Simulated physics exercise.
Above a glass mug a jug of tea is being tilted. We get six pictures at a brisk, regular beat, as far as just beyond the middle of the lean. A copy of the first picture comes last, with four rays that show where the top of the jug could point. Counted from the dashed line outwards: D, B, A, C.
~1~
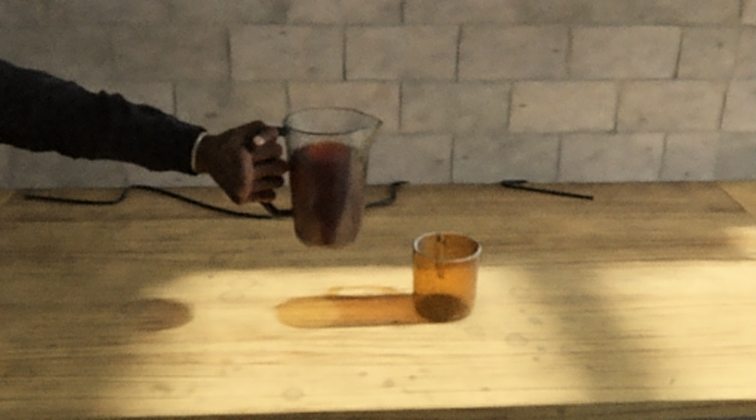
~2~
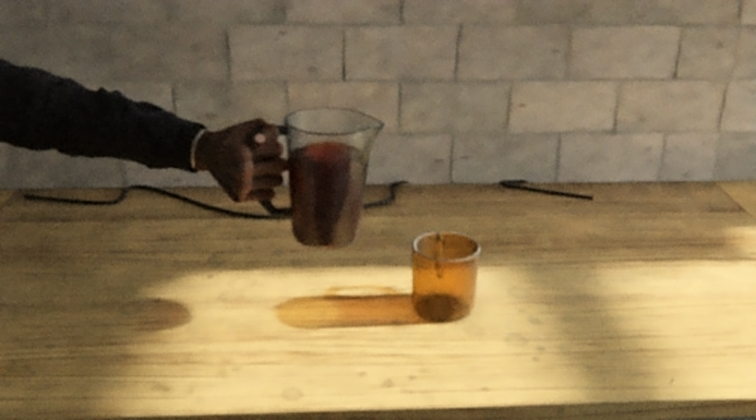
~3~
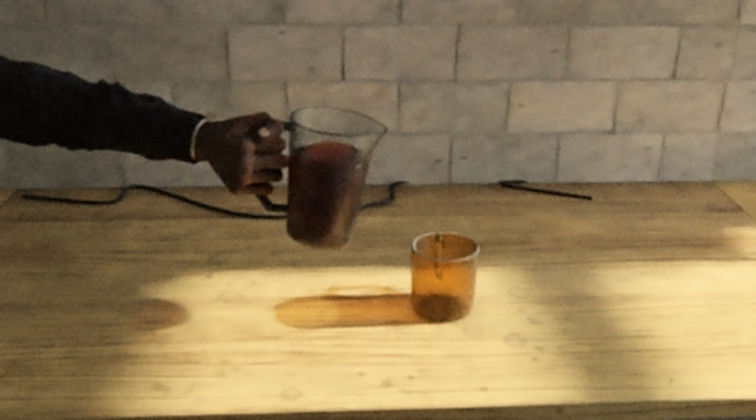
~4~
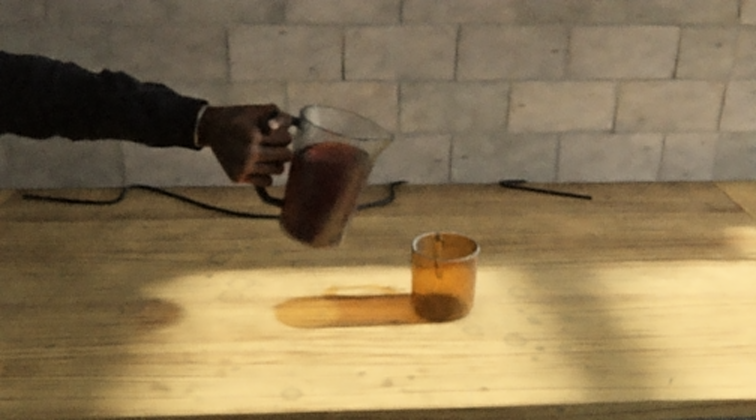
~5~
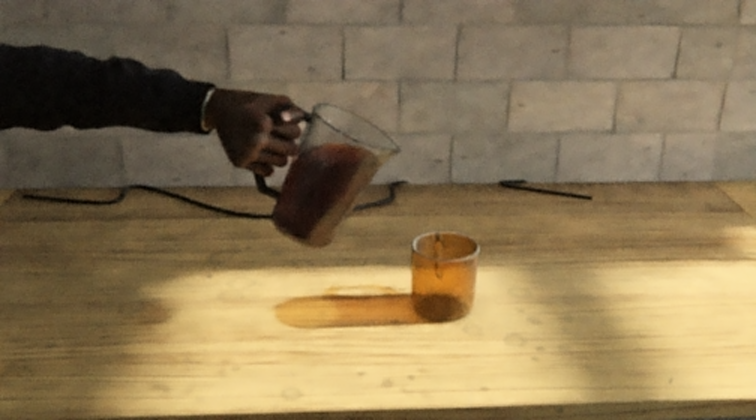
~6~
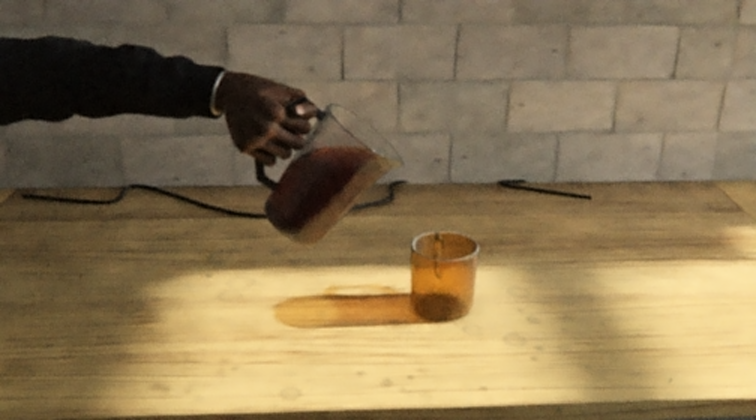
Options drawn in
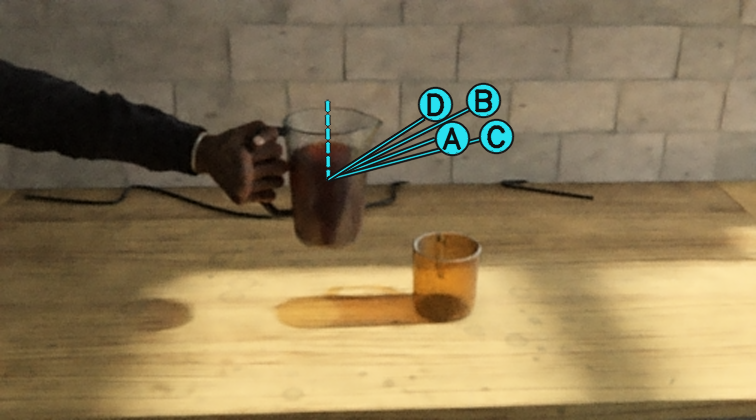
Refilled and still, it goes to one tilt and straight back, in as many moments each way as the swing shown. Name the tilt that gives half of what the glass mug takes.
Use mark A.
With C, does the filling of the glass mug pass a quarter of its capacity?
Yes, clearly.
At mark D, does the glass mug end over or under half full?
Under half.
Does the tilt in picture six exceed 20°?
Yes.
On the marked copy, A at (434, 139); B at (468, 109); C at (479, 139); D at (423, 118).
If A is chosen, the glass mug ends with about 49 % of what it can hold.
If B is chosen, the glass mug ends with about 35 % of what it can hold.
If C is chosen, the glass mug ends with about 62 % of what it can hold; 4 % of the tea is spilt.
If D is chosen, the glass mug ends with about 22 % of what it can hold.
